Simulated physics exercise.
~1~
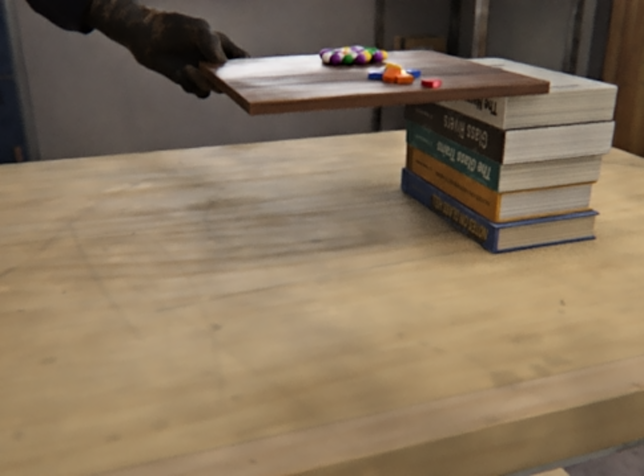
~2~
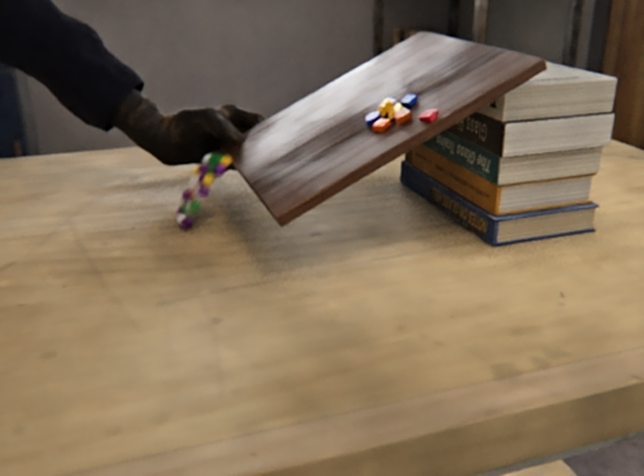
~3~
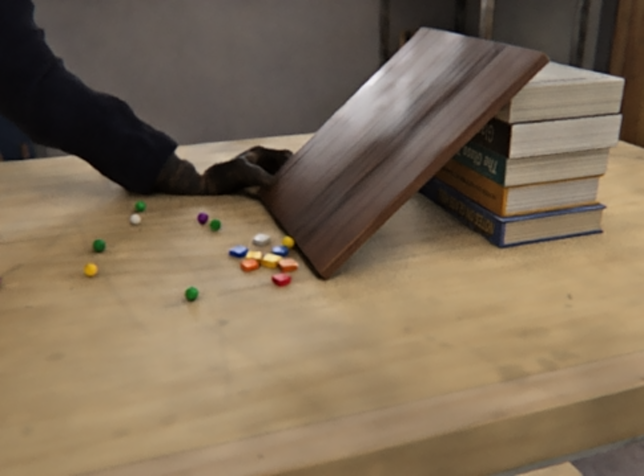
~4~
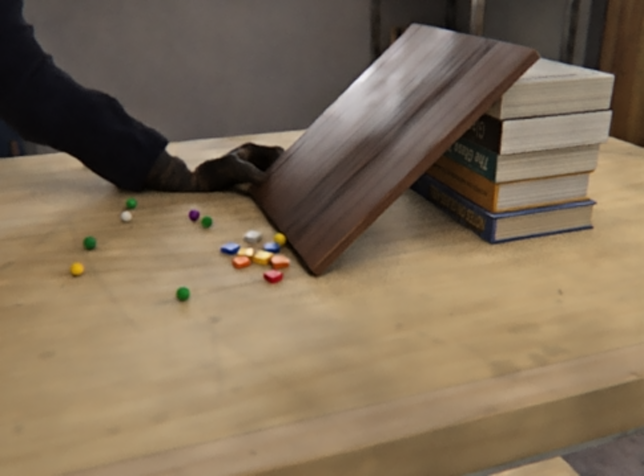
A wooden board propped on a stack of books tilts as a gloved hand lowers its free end to the table; small colored balls spill off first and scatter widely leftward, then the blocky pieces slide down and settle close to the board's foot.
